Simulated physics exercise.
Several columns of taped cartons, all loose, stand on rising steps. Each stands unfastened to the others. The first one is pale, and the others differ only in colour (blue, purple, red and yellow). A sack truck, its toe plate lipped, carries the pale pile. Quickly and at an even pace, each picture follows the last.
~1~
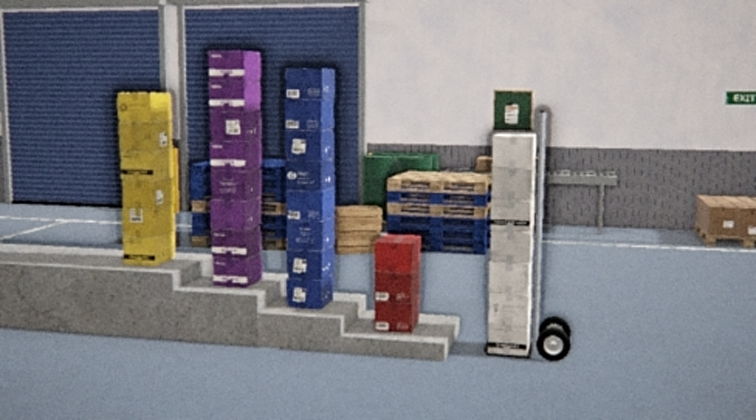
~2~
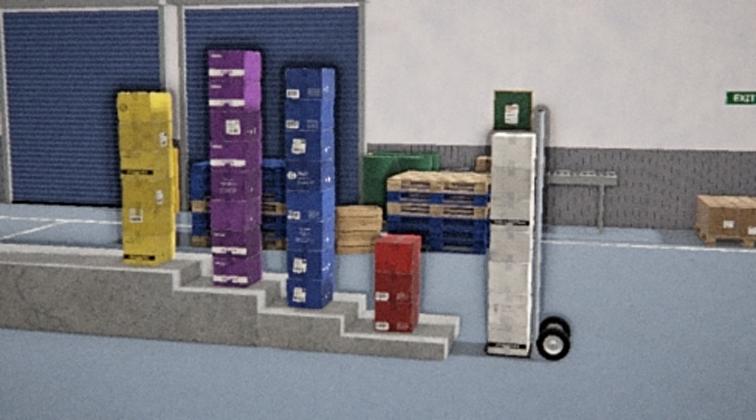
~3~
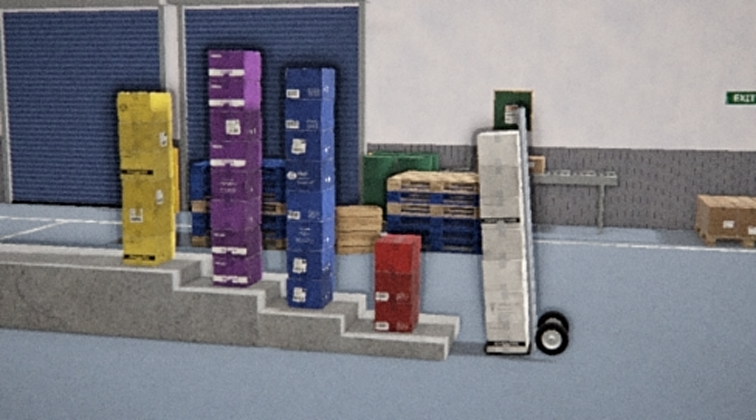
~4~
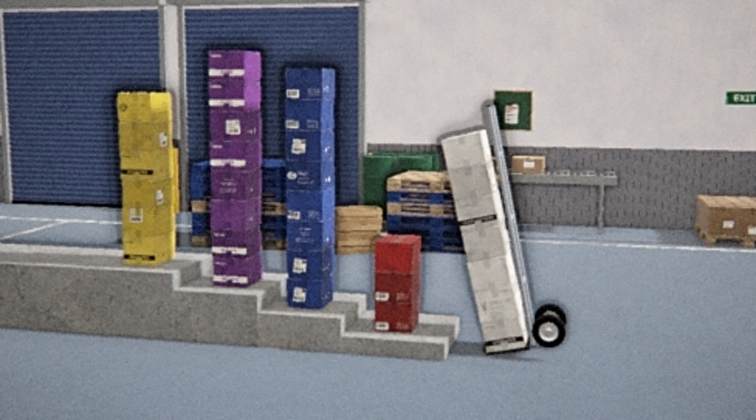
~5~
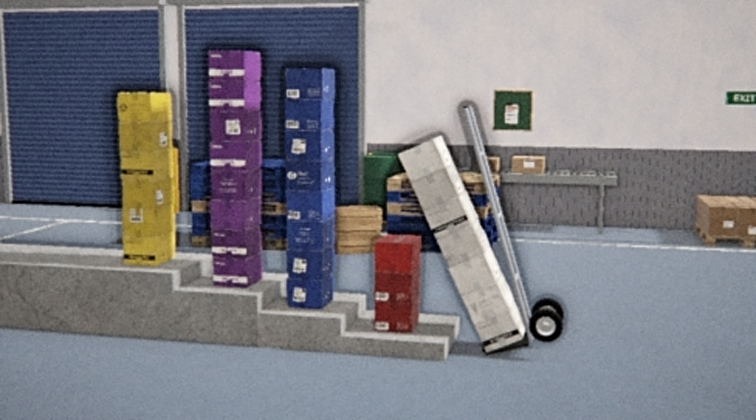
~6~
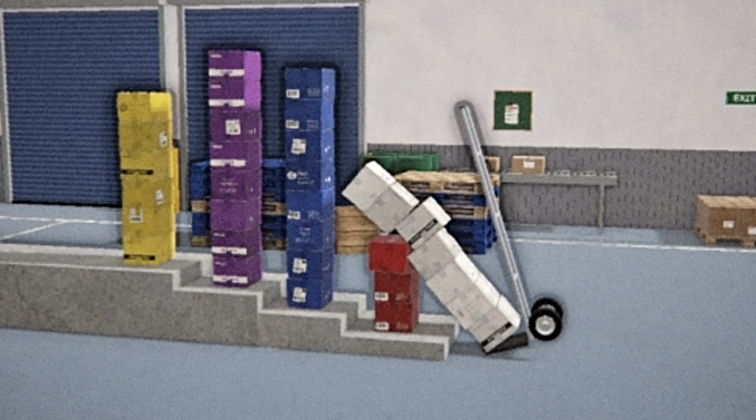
At the start, a pale stack of cartons stands upright on a sack truck, right of red, blue, purple and yellow columns on rising steps. The truck tilts left and the pale stack leans with it, then leans steeply away from the frame, bending against the red column and nudging its top carton slightly.
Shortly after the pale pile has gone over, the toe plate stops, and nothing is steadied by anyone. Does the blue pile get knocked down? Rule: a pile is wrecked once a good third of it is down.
No, it stays up.
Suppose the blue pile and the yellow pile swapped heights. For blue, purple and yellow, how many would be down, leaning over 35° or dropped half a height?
The tally reads blue 0, then purple 0, then yellow 0.
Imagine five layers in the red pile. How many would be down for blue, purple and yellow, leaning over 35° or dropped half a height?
Counts - blue: 8, purple: 8, yellow: 5.
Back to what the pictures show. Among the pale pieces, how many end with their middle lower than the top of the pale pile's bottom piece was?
Counting them up gives 1.
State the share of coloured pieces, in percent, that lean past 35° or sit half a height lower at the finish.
Near 0 in a hundred.
Soon, 7 of the pale pile down; none of the 8 blue cartons down (0 of 25 in all colours); top blue carton unmoved; top red carton displaced half its height.
A while on, 7 of the pale pile down; none of the 8 blue cartons down (0 of 25 in all colours); top blue carton unmoved; top red carton tipped barely.
Towards the end, 7 of the pale pile down; none of the 8 blue cartons down (0 of 25 in all colours); top blue carton displaced a little; top red carton tipped a little.
Finally, 7 of the pale pile down; none of the 8 blue cartons down (0 of 25 in all colours); top blue carton unmoved; top red carton tipped a little. Seen by the last camera, middles, top blue carton near (310, 84), top red carton near (376, 252).
